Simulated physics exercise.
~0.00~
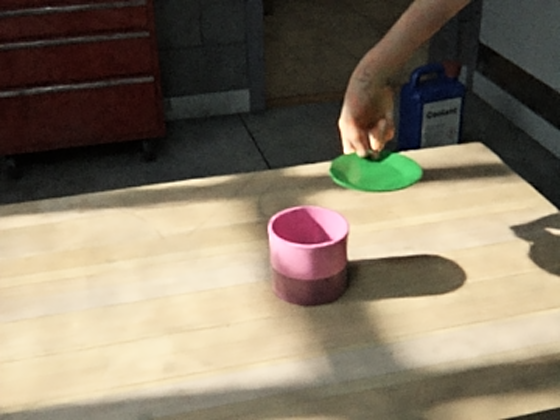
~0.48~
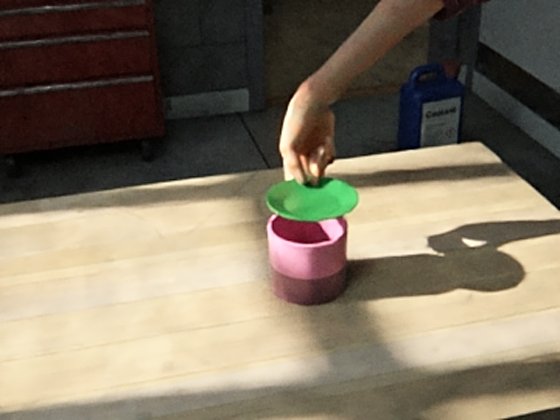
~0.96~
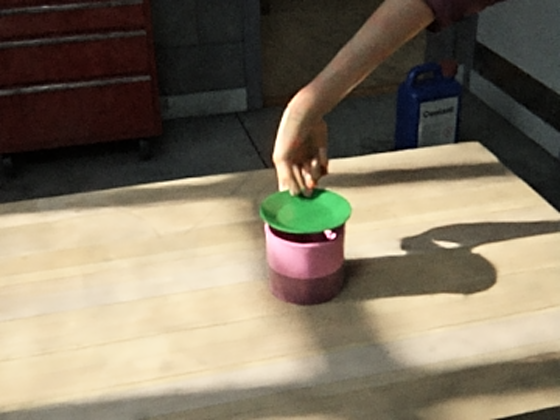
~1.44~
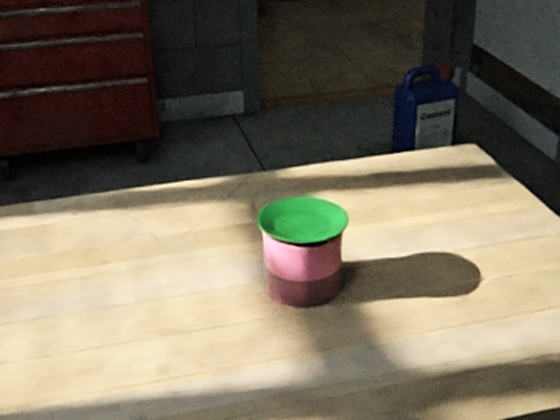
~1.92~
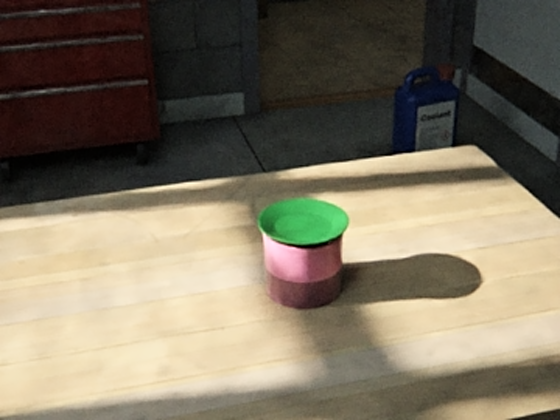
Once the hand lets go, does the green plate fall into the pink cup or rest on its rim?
The green plate rests on the rim of the pink cup, covering its opening.
